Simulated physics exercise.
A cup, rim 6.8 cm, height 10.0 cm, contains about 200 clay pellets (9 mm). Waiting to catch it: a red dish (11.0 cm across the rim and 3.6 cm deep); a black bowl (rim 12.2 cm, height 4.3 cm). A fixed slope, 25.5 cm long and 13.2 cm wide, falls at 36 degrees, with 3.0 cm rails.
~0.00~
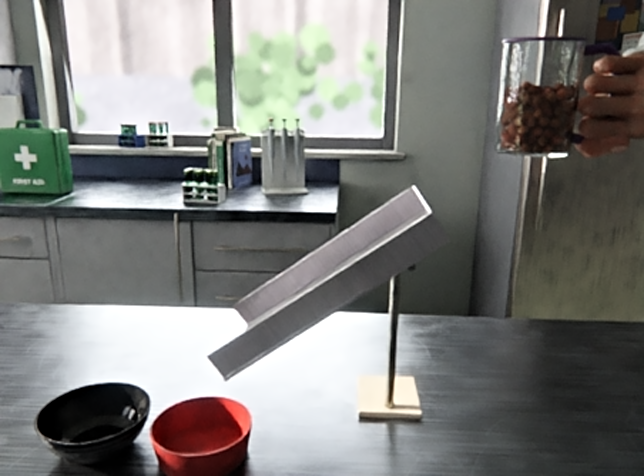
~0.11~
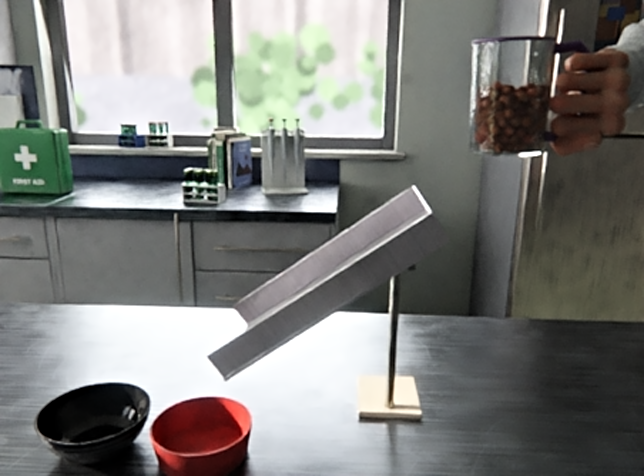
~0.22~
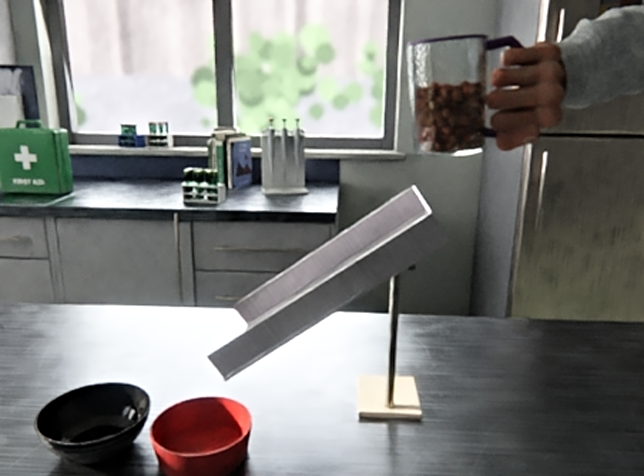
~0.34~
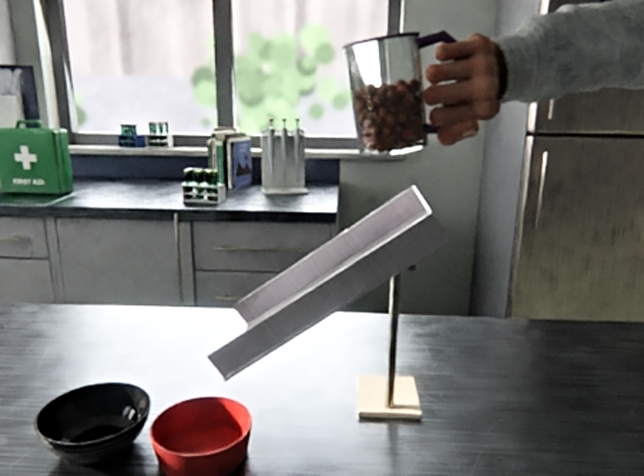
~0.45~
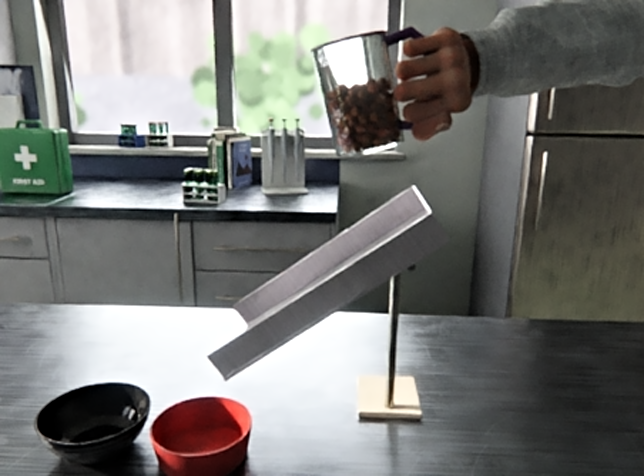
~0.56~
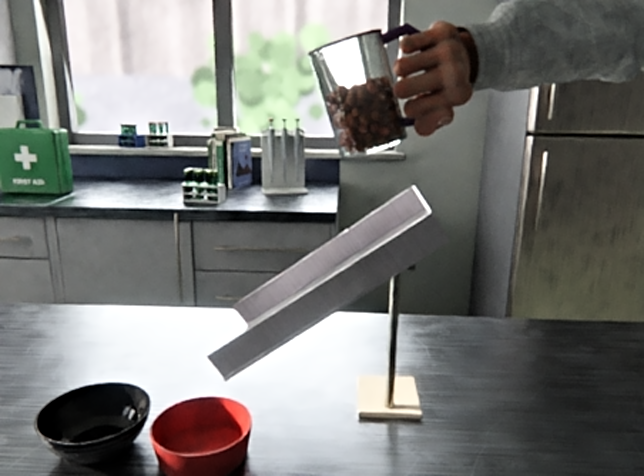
We see a hand carry a clear cup of small brown pellets leftward above a sloped metal chute, tilting it gradually to the left, while a red dish and a black bowl sit on the dark table below.
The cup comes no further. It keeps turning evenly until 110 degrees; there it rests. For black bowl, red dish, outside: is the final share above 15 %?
Black bowl yes, red dish yes, outside yes.
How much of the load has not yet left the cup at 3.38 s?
About 65 per cent.
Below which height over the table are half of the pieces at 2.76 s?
Roughly 40 cm.
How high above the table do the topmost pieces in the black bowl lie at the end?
Some 2.5 cm.
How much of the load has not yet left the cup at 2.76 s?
Some 100 per cent of the load.
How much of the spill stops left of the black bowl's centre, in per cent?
Some 50 per cent.
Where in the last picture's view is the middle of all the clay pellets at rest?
At about (117, 439).
After 1.40 s, tilt 47 degrees; cup 100 %; middle of all pieces near (374, 111).
Then, at 2.11 s, tilt 73 degrees; cup 100 %; middle of all pieces near (377, 106).
After 2.76 s, tilt 96 degrees; cup 100 %; middle of all pieces near (378, 100).
After 3.38 s, tilt 110 degrees; cup 65 %, slope 30 %, in the air 5 %; middle of all pieces near (316, 182).
By 5.2 s all is still; red dish 35 %, cup 0 %, slope 0 %, black bowl 30 %, outside 35 %.
